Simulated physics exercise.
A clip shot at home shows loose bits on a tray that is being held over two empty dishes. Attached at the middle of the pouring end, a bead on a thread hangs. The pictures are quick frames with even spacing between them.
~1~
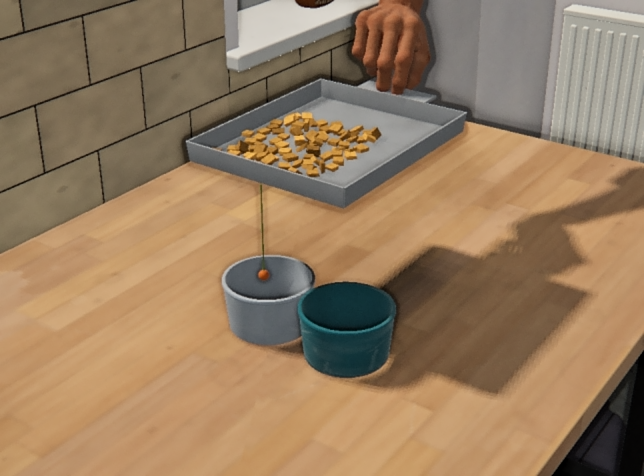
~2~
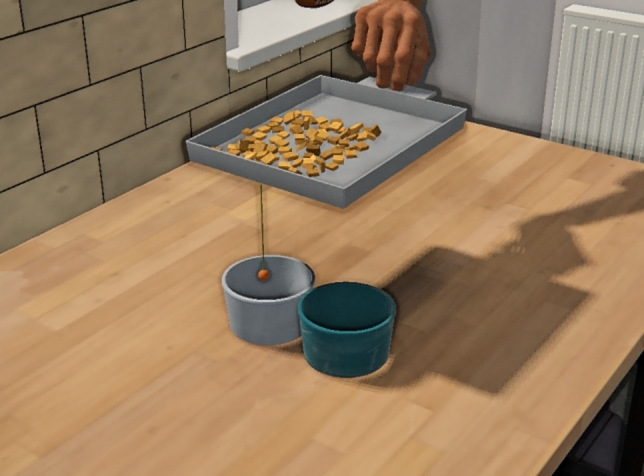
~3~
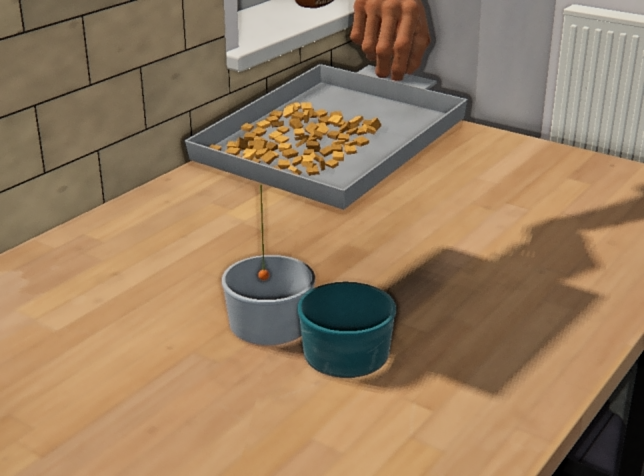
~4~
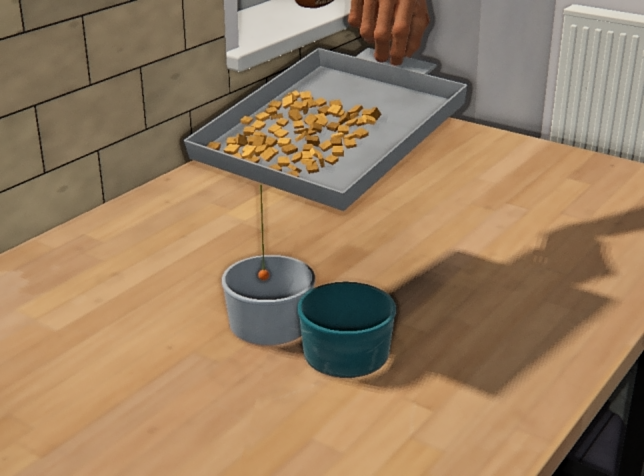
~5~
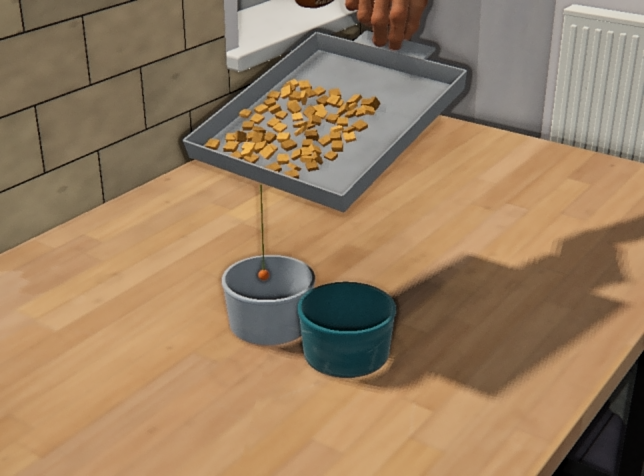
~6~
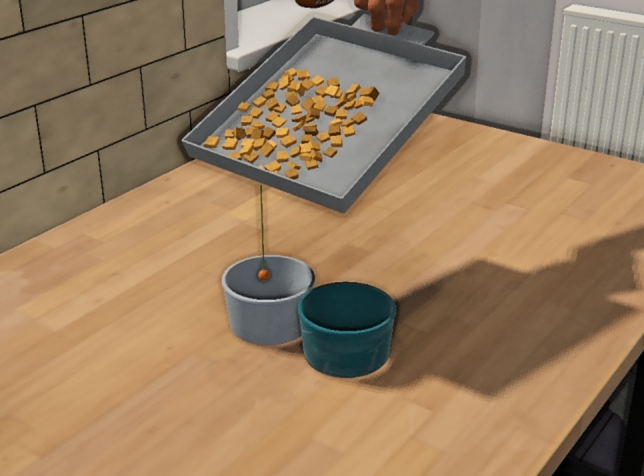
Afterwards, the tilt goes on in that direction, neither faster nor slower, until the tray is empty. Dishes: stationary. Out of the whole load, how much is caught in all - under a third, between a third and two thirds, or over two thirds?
The amount caught will stay below one third of the load.
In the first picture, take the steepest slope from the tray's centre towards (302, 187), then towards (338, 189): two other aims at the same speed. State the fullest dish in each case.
Order of results: The right-placed dish, followed by the right-placed dish.
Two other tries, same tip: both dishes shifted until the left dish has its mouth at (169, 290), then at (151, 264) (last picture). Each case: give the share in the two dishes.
It would be roughly 70 per cent, followed by roughly 30 per cent.
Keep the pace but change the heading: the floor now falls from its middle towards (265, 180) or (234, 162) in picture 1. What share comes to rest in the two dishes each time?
You'd get 0 per cent the first time and 10 per cent the second time.
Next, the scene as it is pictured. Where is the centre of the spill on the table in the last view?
(241, 381), roughly.
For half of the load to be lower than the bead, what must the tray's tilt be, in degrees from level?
It is at around 115 degrees by then.
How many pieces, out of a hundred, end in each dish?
Left 0 per cent, right 10 per cent.
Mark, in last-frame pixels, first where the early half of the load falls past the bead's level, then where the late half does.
About (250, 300), and after that about (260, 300).
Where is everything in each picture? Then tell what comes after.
Corners of the pouring end at (189, 141) and (344, 187), level; middle of the load at (302, 144), cereal squares; left dish at (241, 315); right dish at (320, 347); bead on its thread at (264, 275), in the first picture.
Corners of the pouring end at (189, 141) and (344, 187), level; middle of the load at (302, 142), in the second picture.
Corners of the pouring end at (188, 141) and (343, 189), tipped barely, lowest at the right corner; middle of the load at (302, 138), in the third picture.
Corners of the pouring end at (187, 140) and (342, 191), tipped a little, lowest at the right corner; middle of the load at (301, 131), in the fourth picture.
Corners of the pouring end at (186, 140) and (342, 194), tipped a little, lowest at the right corner; middle of the load at (300, 125), in the fifth picture.
Corners of the pouring end at (185, 140) and (341, 196), tipped clearly, lowest at the right corner; middle of the load at (299, 119); left dish at (241, 315); right dish at (320, 347), in the sixth picture.
Soon, tray tipped steeply; all on the tray.
A while on, tray tipped past a quarter turn; most on the tray; a small part outside both; a stray few in the air.
Towards the end, tray tipped past a quarter turn; a small part in the right dish; most outside both.
Finally, tray tipped past a quarter turn; a small part in the right dish; a stray few in the left dish; most outside both.
